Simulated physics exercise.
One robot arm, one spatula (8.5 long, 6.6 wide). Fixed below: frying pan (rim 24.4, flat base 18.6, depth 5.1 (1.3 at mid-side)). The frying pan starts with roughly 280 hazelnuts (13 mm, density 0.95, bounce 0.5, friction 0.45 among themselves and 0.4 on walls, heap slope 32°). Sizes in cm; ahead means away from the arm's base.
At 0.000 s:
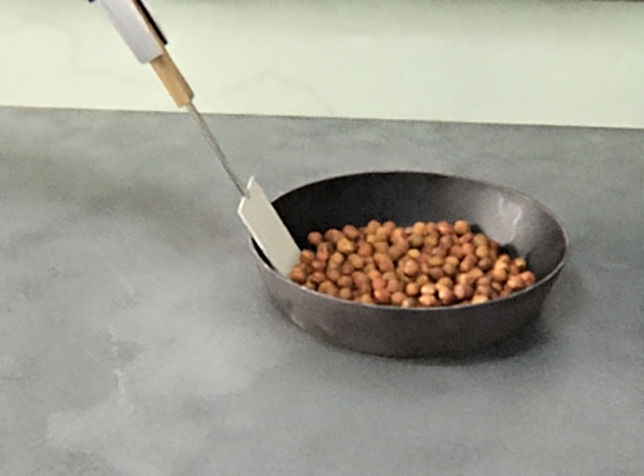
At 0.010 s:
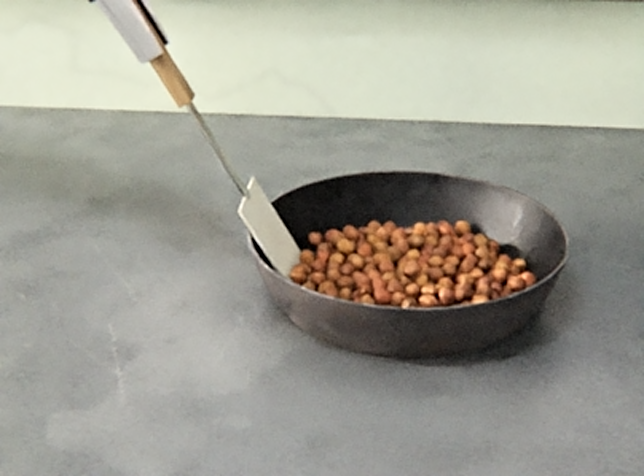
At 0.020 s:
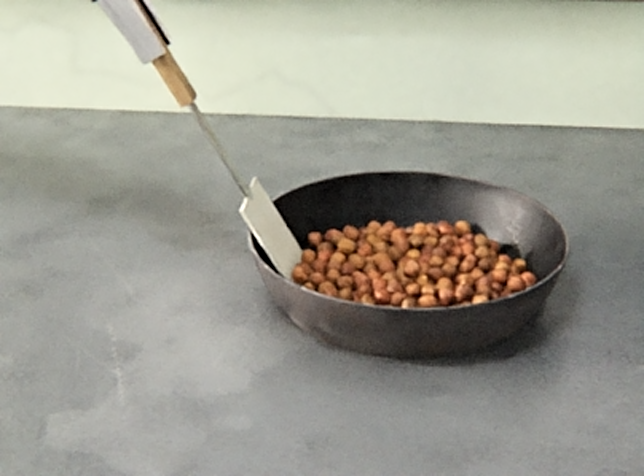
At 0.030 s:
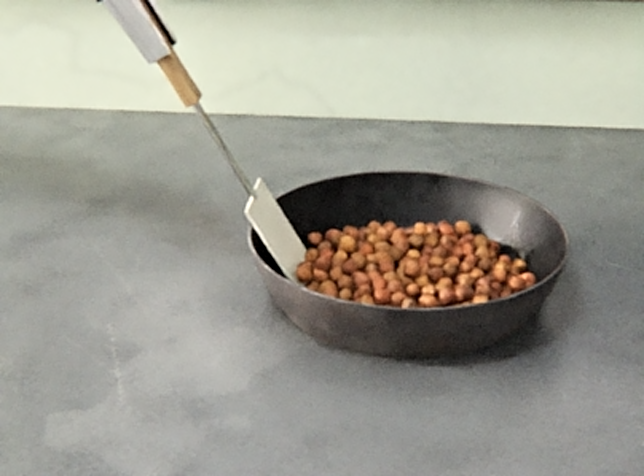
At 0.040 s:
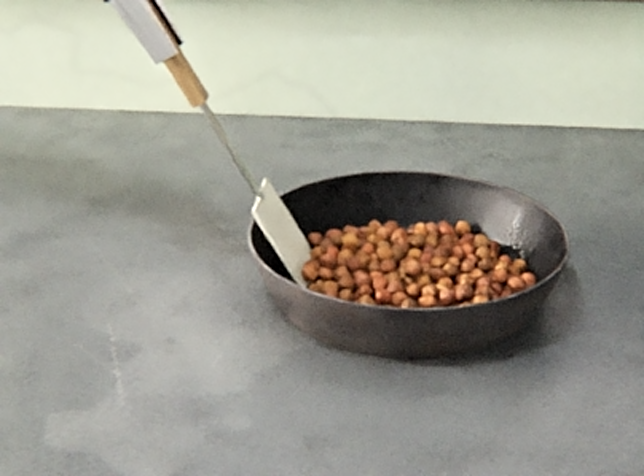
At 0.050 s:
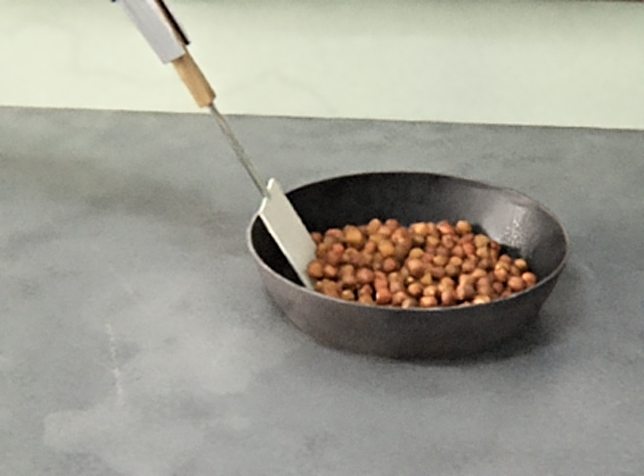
A spatula gripped by a robot arm slid slightly to the right inside a dark frying pan, nudging the nearest brown hazelnuts a little while the rest of the heap barely moved.
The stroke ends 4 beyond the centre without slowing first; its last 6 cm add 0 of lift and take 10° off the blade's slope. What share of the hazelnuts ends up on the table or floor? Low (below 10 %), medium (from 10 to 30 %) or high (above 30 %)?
A low share, below 10 %, ends on the table or floor.
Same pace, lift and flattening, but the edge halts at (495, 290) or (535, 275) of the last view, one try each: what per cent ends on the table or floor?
Some 0 and 15 per cent.
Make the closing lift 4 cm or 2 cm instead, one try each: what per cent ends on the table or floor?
Some 0 and 0 per cent.
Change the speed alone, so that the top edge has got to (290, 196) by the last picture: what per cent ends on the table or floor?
About 0 per cent.
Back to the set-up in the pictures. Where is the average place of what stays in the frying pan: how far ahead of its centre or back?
Some 3.0 cm ahead.
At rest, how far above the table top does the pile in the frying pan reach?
About 4.5 cm.
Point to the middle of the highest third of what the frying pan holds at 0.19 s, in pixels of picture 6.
At about (437, 266).
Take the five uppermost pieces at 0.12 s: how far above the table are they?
About 4 cm.
After 0.12 s, sloping 60°, highest piece 4 above the table; 277 in the frying pan.
After 0.19 s, sloping 55°, highest piece 5 above the table; 277 in the frying pan.
After 0.42 s, sloping 50°, highest piece 4 above the table; 277 in the frying pan.
After 1.47 s, sloping 50°, highest piece 4 above the table; 277 in the frying pan.
At rest, 277 in the frying pan. That is 0 % on the table or floor.
